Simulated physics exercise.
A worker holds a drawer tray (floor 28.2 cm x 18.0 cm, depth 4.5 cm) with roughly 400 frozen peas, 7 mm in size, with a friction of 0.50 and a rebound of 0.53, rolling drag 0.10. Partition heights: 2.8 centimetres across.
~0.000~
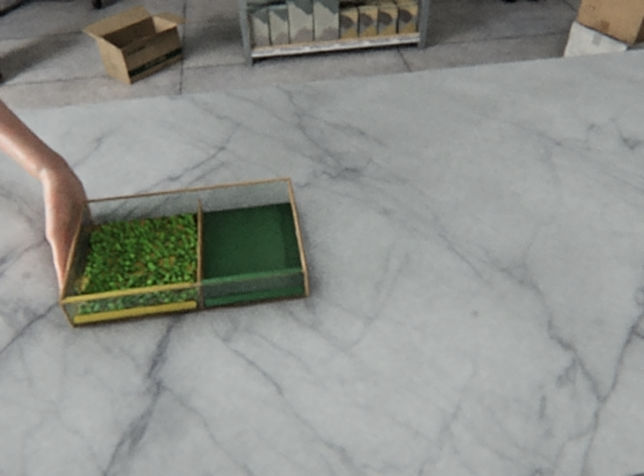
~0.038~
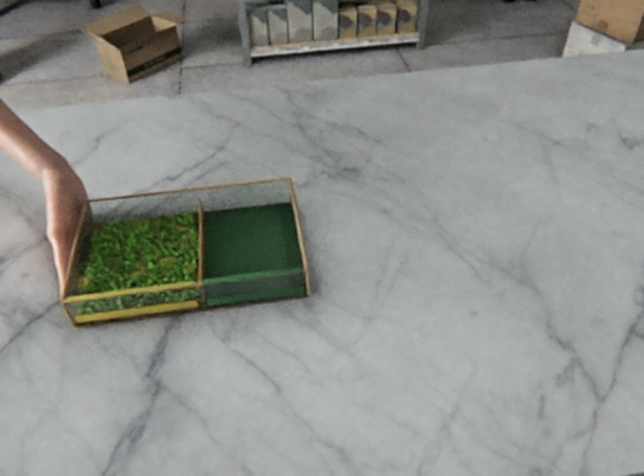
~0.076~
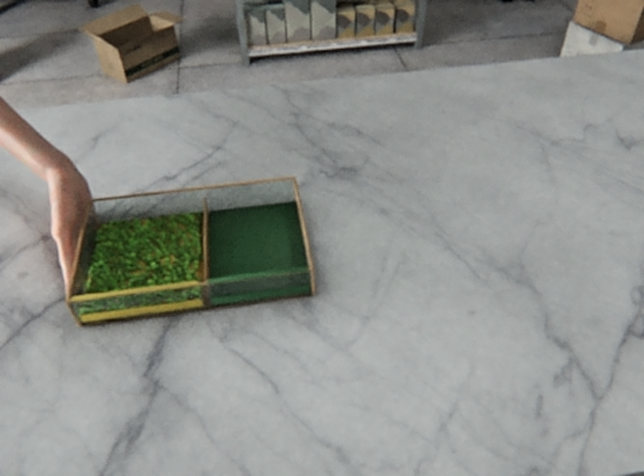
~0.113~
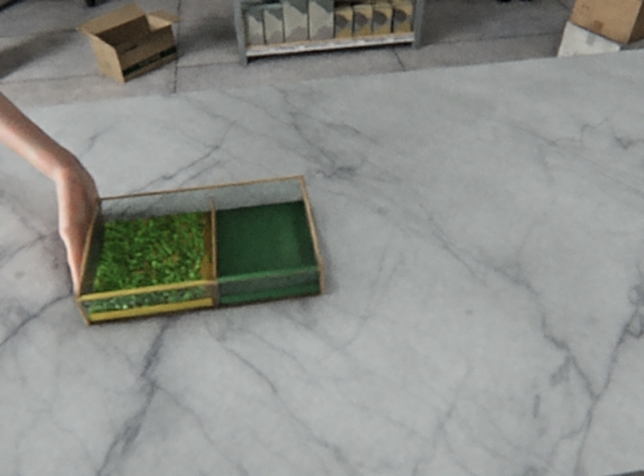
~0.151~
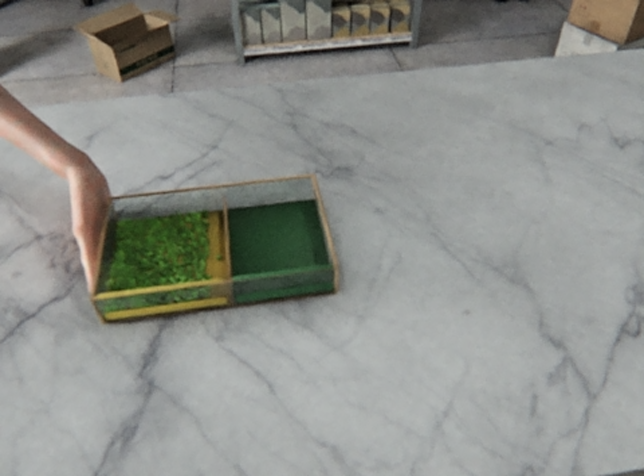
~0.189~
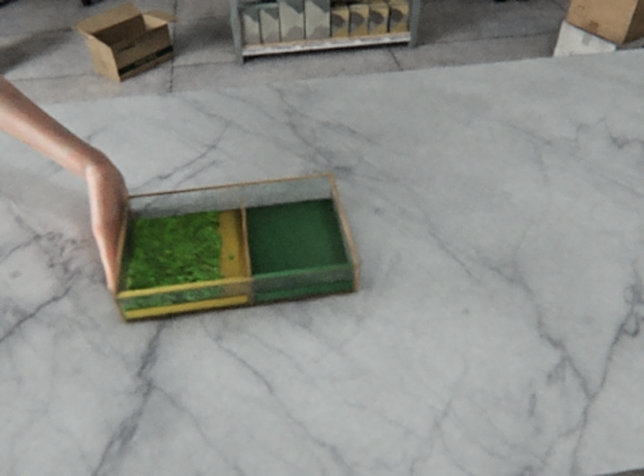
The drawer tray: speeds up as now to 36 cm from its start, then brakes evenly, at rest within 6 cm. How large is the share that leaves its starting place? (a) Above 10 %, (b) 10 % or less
10 % or less (b).
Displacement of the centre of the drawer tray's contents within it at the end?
About 3.5 cm.
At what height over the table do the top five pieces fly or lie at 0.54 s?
They're around 7 cm up.
After 0.33 s, tilt 0 degrees; yellow 100 %; 0 % away from where they began.
Then, at 0.44 s, tilt 0 degrees; yellow 100 %; 0 % away from where they began.
After 0.54 s, tilt 0 degrees; yellow 100 %; 0 % away from where they began.
Then, at 0.64 s, tilt 0 degrees; green 5 %, yellow 95 %; 5 % away from where they began.
At rest (1.4 s), green 5 %, yellow 95 %; 5 % away from where they began.
